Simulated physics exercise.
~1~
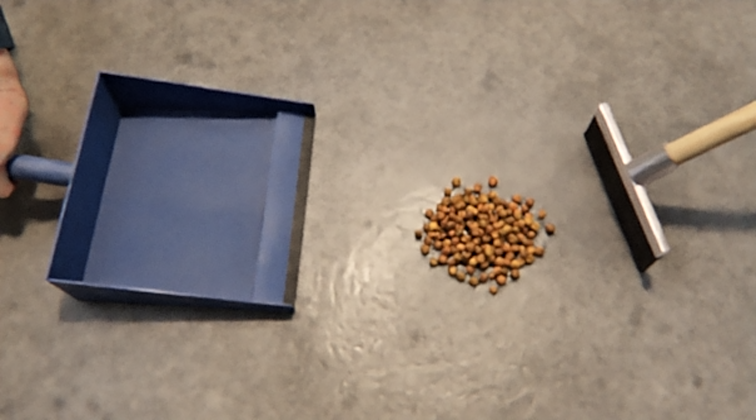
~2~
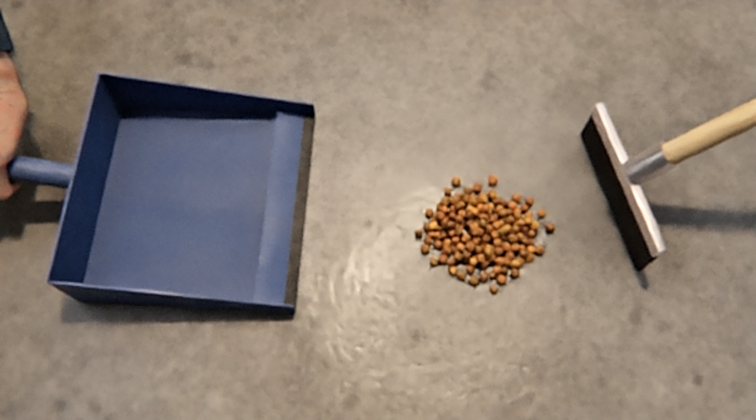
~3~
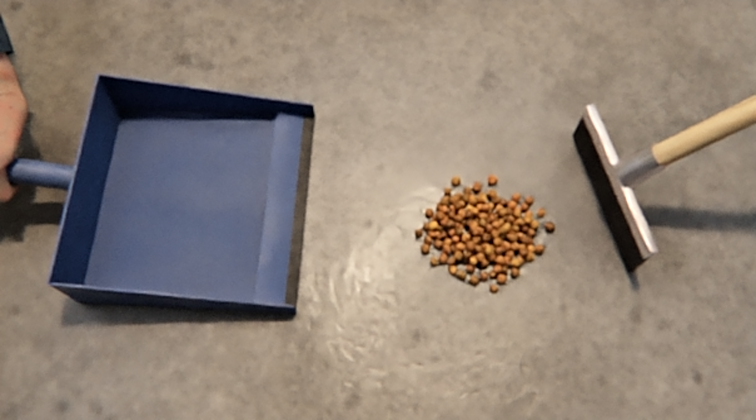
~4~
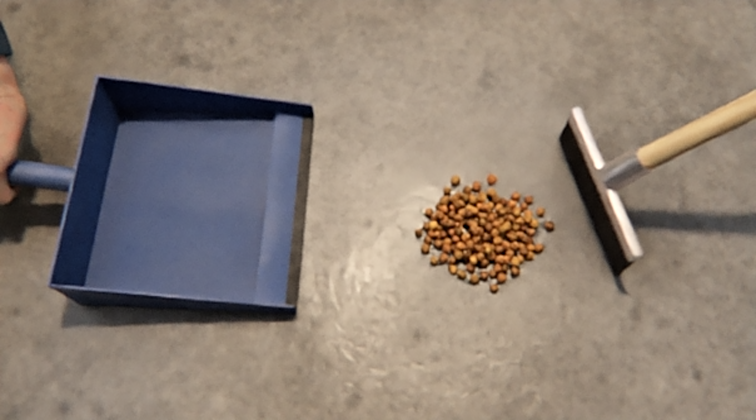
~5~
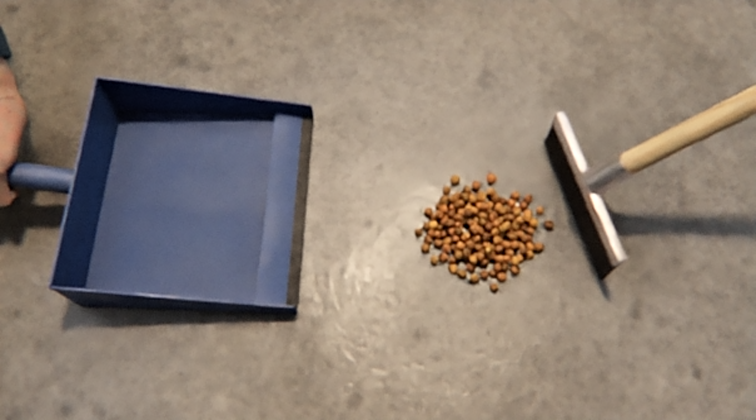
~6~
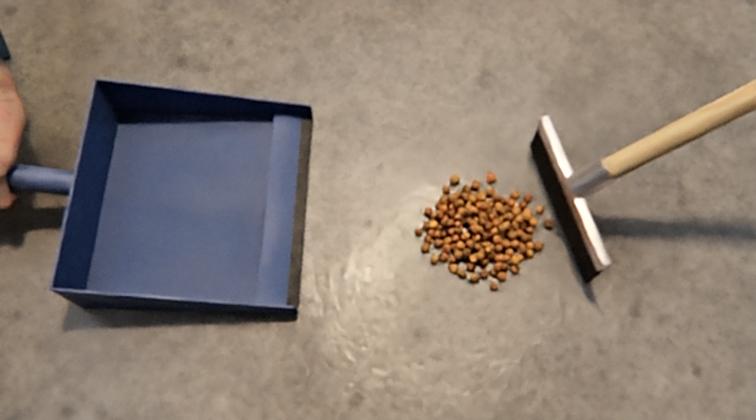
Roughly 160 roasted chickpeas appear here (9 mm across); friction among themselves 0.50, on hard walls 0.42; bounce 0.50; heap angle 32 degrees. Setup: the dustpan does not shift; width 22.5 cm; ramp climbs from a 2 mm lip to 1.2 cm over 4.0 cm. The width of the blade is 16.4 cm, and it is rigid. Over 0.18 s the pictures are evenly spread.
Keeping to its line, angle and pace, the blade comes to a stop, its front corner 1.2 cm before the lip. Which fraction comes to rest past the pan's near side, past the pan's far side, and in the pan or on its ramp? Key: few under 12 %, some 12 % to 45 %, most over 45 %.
Past the pan's near side = some, past the pan's far side = few, in the pan or on its ramp = some.
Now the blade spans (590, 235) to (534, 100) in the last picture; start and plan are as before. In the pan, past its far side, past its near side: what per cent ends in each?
Final per cent - pan 0, far 0, near 0.
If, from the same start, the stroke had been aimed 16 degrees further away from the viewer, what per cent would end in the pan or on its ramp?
That would give about 10 percent.
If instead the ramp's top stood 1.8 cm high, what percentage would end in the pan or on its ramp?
Estimated share: Around 20 in a hundred.
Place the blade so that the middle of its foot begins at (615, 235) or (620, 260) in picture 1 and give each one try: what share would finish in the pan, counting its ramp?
Around 15 percent, then around 10 percent.
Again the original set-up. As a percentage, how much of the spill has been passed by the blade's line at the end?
Estimate: Around 10 %.
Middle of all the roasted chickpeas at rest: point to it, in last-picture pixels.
I'd say roughly (308, 289).
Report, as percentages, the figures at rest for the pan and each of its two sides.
Near side 35 %, far side 0 %, pan 20 %.
Then, 0.27 s after the last picture, middle of the blade 15 cm from the lip; 0 % over the lip, far side 0 %, near side 5 %.
Then, 0.45 s after the last picture, middle of the blade 8 cm from the lip; 0 % over the lip, far side 0 %, near side 20 %.
Then, 0.74 s after the last picture, middle of the blade 4 cm from the lip; 20 % over the lip, far side 0 %, near side 35 %.
In the end, near side 35 %, far side 0 %, pan 20 %, in front of the lip or behind the blade 45 %.
